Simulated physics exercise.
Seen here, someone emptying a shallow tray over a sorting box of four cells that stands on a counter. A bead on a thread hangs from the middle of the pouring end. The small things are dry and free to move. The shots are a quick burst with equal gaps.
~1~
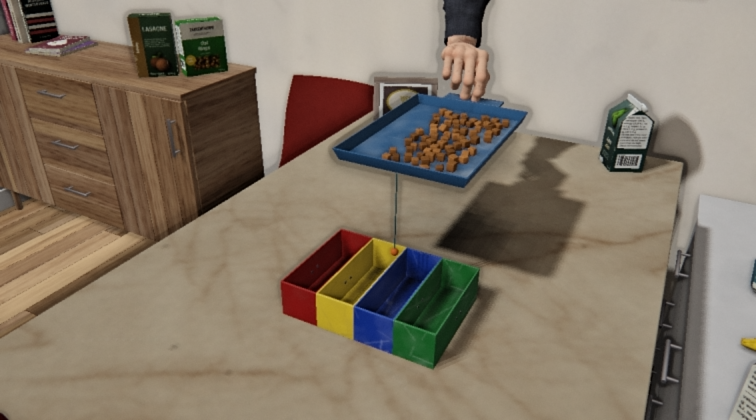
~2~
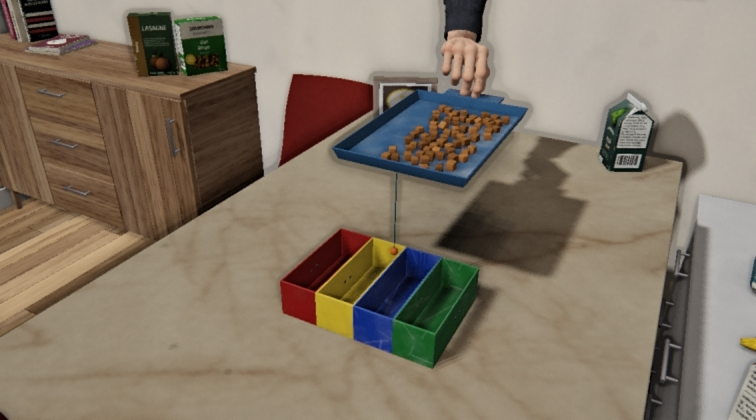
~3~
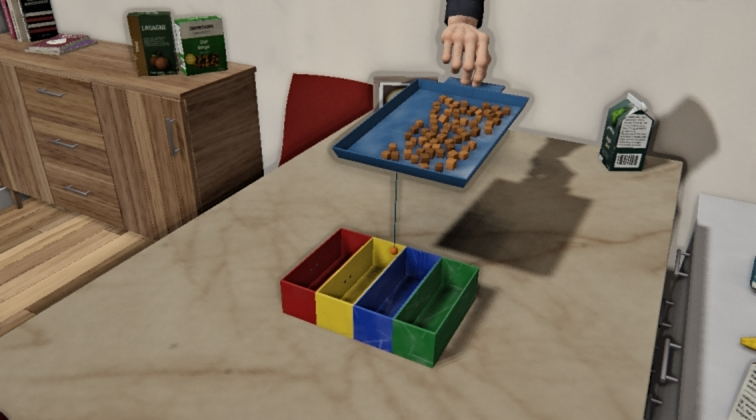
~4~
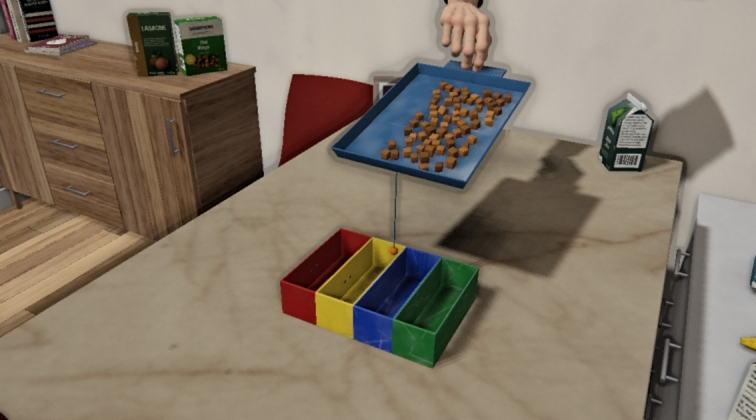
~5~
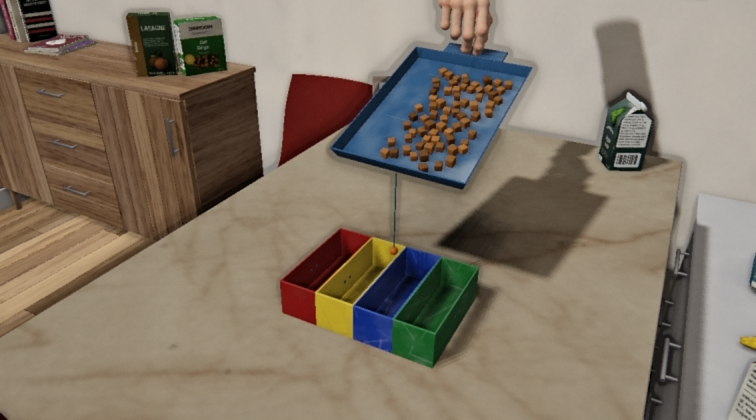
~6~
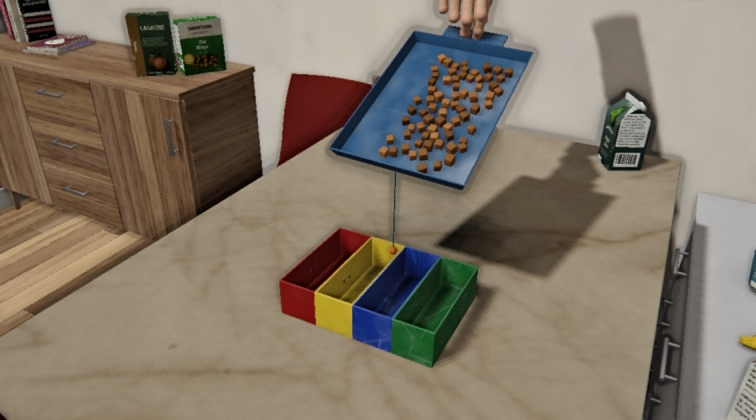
A blue tray of small brown cubes tilts steadily as a hand raises its far end.
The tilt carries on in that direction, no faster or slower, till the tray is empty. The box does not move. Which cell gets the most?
Fullest: The green cell.
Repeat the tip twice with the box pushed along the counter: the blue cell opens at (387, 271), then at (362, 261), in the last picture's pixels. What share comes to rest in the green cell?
Roughly 40 per cent, and 20 per cent.
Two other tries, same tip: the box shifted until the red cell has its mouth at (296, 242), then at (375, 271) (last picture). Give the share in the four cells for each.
The first gives 40 %, the second 90 %.
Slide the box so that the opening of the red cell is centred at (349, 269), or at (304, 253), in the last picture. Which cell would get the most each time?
At the first place the blue cell, at the second the green cell.
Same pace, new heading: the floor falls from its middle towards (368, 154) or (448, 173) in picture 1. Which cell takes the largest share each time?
First the red cell, then green.
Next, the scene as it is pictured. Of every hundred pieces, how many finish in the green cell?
Near 40 %.
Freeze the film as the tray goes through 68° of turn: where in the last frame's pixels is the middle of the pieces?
Roughly at (425, 165).
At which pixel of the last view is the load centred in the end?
At about (411, 329).
Soon, tray tipped steeply; most on the tray; a small part falling or outside the box.
A while on, tray tipped past a quarter turn; about a third in the green cell; about a quarter in the blue cell; a small part in the yellow cell; a small part in the red cell; about a quarter falling or outside the box.
Towards the end, tray tipped past a quarter turn; about a third in the green cell; about a quarter in the blue cell; a small part in the yellow cell; a small part in the red cell; a small part falling or outside the box.
Finally, tray tipped past a quarter turn; about a third in the green cell; about a quarter in the blue cell; a small part in the yellow cell; a small part in the red cell; a small part outside the box.
